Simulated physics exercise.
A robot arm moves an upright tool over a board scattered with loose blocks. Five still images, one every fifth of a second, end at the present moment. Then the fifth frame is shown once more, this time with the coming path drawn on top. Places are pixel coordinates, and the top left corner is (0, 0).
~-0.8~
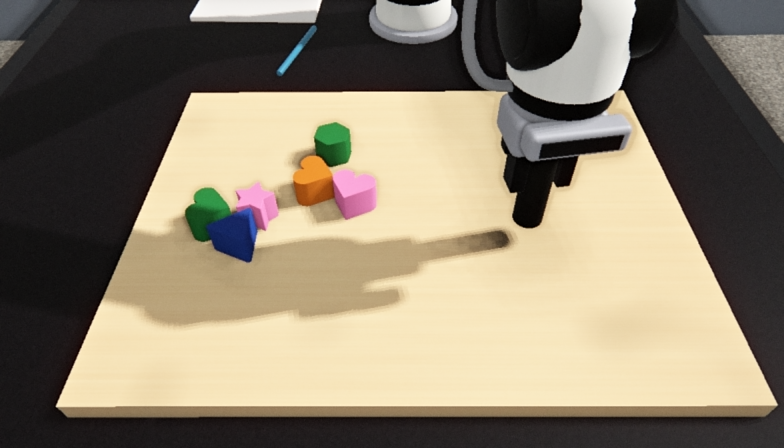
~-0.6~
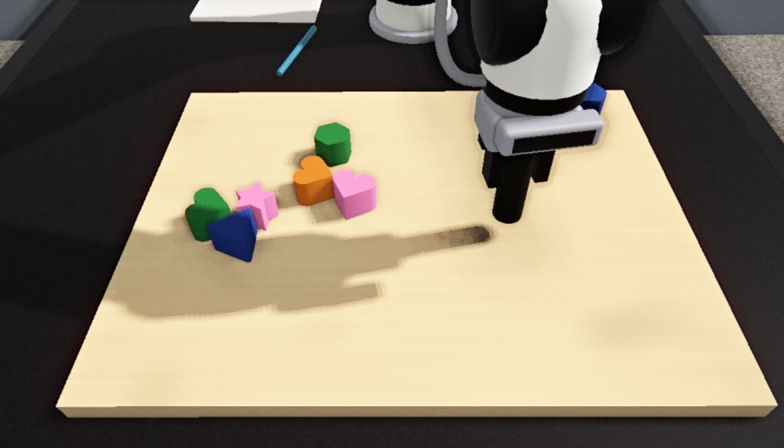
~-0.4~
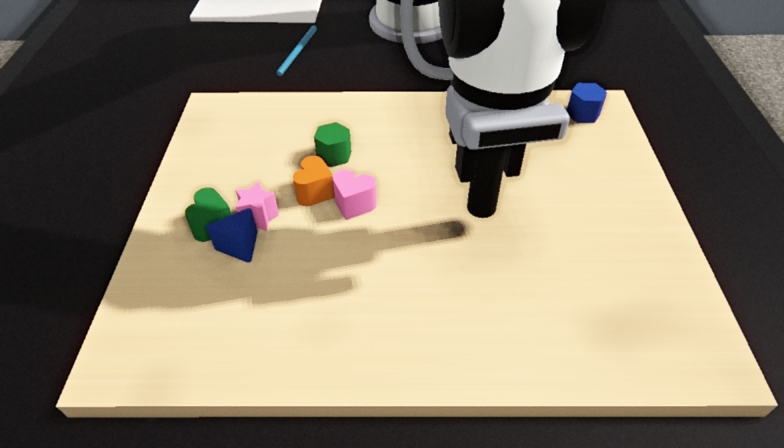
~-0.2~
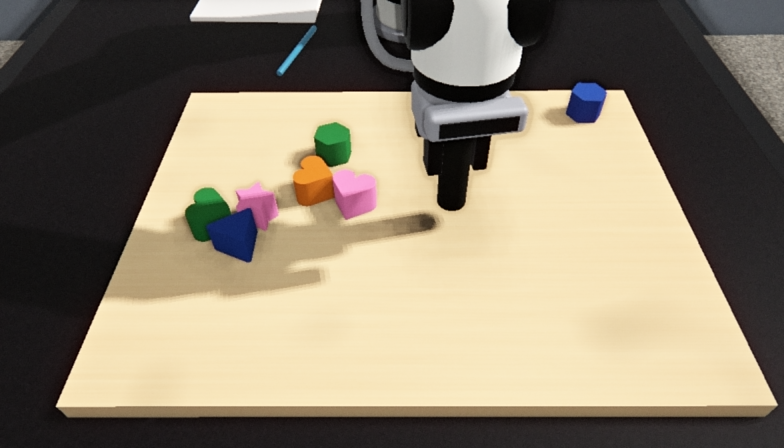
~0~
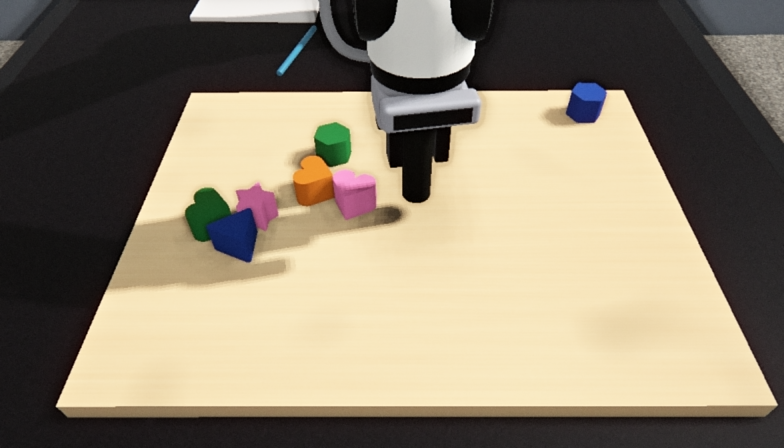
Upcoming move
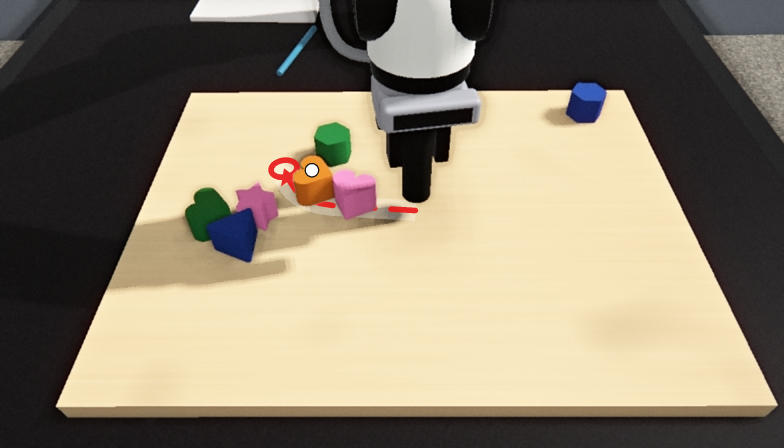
A white and black robot arm holds an upright black tool over a pale wooden board on a dark table, seen from a fixed, raised view. On the left sit a green heart, blue triangle, pink star, orange heart, pink heart and green block. The arm glides steadily left toward the pink heart, its shadow shifting too, uncovering a blue block at the upper right, while the blocks stay still.
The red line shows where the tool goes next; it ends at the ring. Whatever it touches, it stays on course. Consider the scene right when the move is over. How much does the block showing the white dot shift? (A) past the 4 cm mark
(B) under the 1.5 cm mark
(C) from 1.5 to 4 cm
Option A.
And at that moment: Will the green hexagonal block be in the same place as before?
I expect so.
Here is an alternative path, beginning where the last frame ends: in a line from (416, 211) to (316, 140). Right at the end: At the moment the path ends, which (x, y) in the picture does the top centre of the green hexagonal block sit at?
Final place: (288, 109).
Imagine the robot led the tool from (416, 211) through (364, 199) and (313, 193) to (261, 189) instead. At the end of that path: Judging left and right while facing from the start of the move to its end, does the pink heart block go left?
I expect so.
Drawn move, from (416, 211) over (360, 207) and (307, 199) to (284, 169); the dot is on the orange heart block.
On the path given first. One third of the way, tool at (358, 191); orange heart block at (286, 165); pink heart block at (322, 178).
Two thirds of the way, tool at (303, 182); orange heart block at (251, 151), turned 45° anticlockwise; pink heart block at (277, 161), turned 45° clockwise.
At the end, tool at (281, 152); pink star block still; orange heart block at (219, 139), turned 70° anticlockwise; green hexagonal block still; pink heart block at (249, 138), turned 20° clockwise.
